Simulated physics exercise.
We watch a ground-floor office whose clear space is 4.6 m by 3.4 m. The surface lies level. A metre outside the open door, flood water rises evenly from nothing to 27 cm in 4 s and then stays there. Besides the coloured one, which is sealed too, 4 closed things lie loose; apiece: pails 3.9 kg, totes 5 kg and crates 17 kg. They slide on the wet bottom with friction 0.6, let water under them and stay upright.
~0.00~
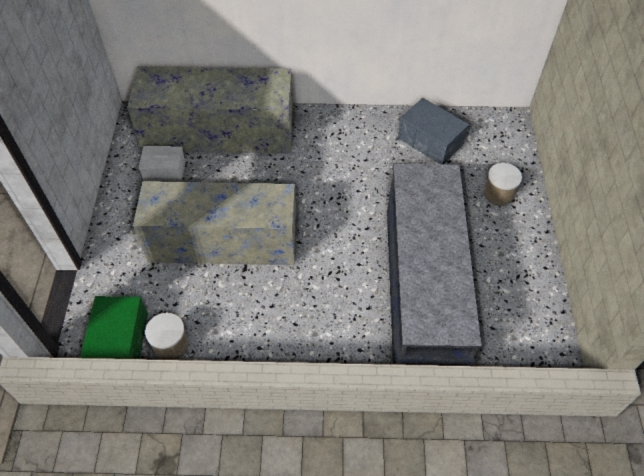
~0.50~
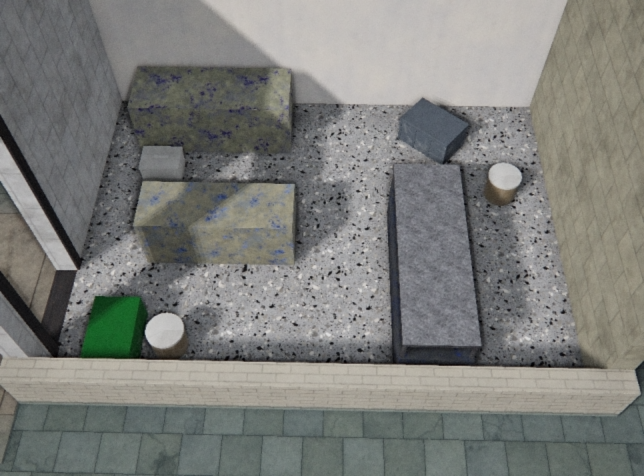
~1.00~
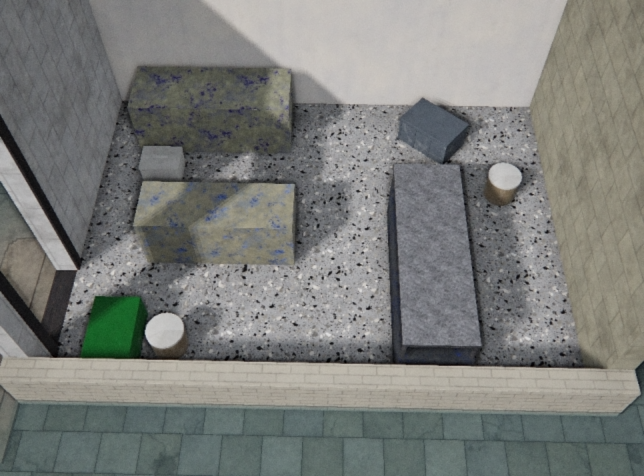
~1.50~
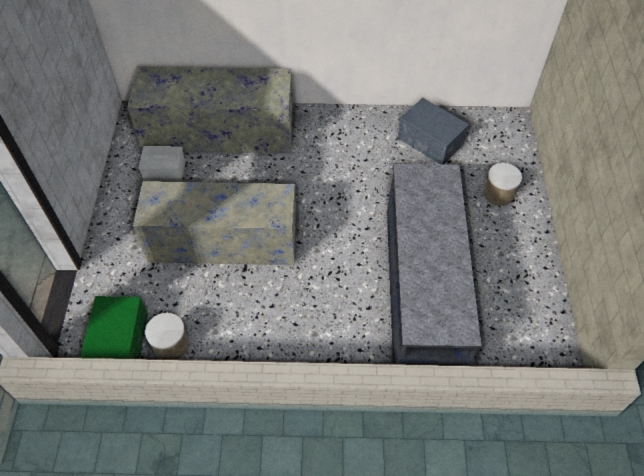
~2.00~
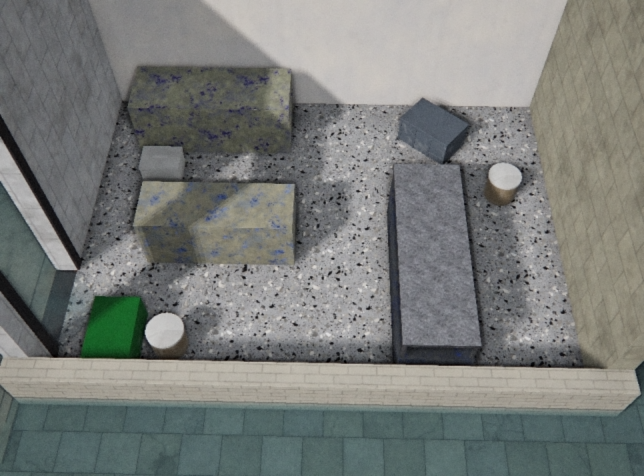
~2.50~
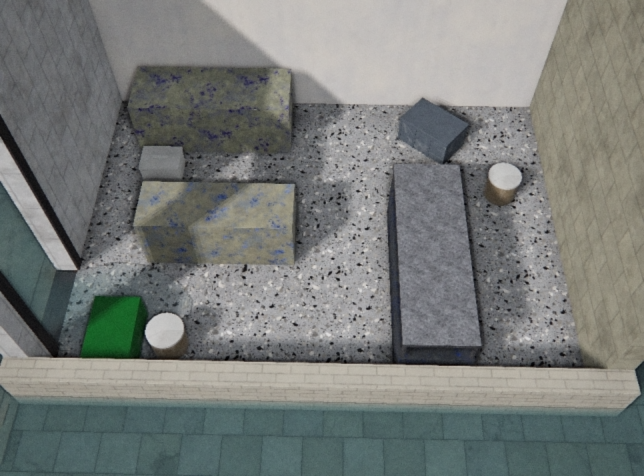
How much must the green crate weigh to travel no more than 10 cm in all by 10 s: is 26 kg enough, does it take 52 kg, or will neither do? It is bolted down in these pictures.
Verdict: Neither load is enough.
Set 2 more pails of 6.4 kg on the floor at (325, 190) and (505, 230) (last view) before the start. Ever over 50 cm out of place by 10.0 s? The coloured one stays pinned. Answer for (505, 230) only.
It is short of it.
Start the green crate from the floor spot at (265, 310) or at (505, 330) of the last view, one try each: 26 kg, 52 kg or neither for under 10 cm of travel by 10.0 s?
In turn: Neither is enough; either load holds.
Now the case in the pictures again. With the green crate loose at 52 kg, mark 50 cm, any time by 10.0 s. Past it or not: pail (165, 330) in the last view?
It is more.
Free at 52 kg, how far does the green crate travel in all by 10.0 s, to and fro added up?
Some 40 cm in all.
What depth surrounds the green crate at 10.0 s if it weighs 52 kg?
Roughly 18 cm.
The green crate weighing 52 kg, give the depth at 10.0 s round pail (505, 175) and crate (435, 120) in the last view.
About 3 and 5 cm.
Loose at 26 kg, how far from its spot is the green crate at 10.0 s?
About 350 cm.
After 3.5 s the green crate would be 14 cm from its start with 26 kg and 0 cm from its start with 52 kg; 9 cm of water round it then.
After 4.5 s the green crate would be 78 cm from its start with 26 kg and 1 cm from its start with 52 kg; 11 cm of water round it then.
After 7.0 s the green crate would be 242 cm from its start with 26 kg and 20 cm from its start with 52 kg; 10 cm of water round it then.
After 10.0 s the green crate would be 364 cm from its start with 26 kg and 39 cm from its start with 52 kg; 18 cm of water round it then.
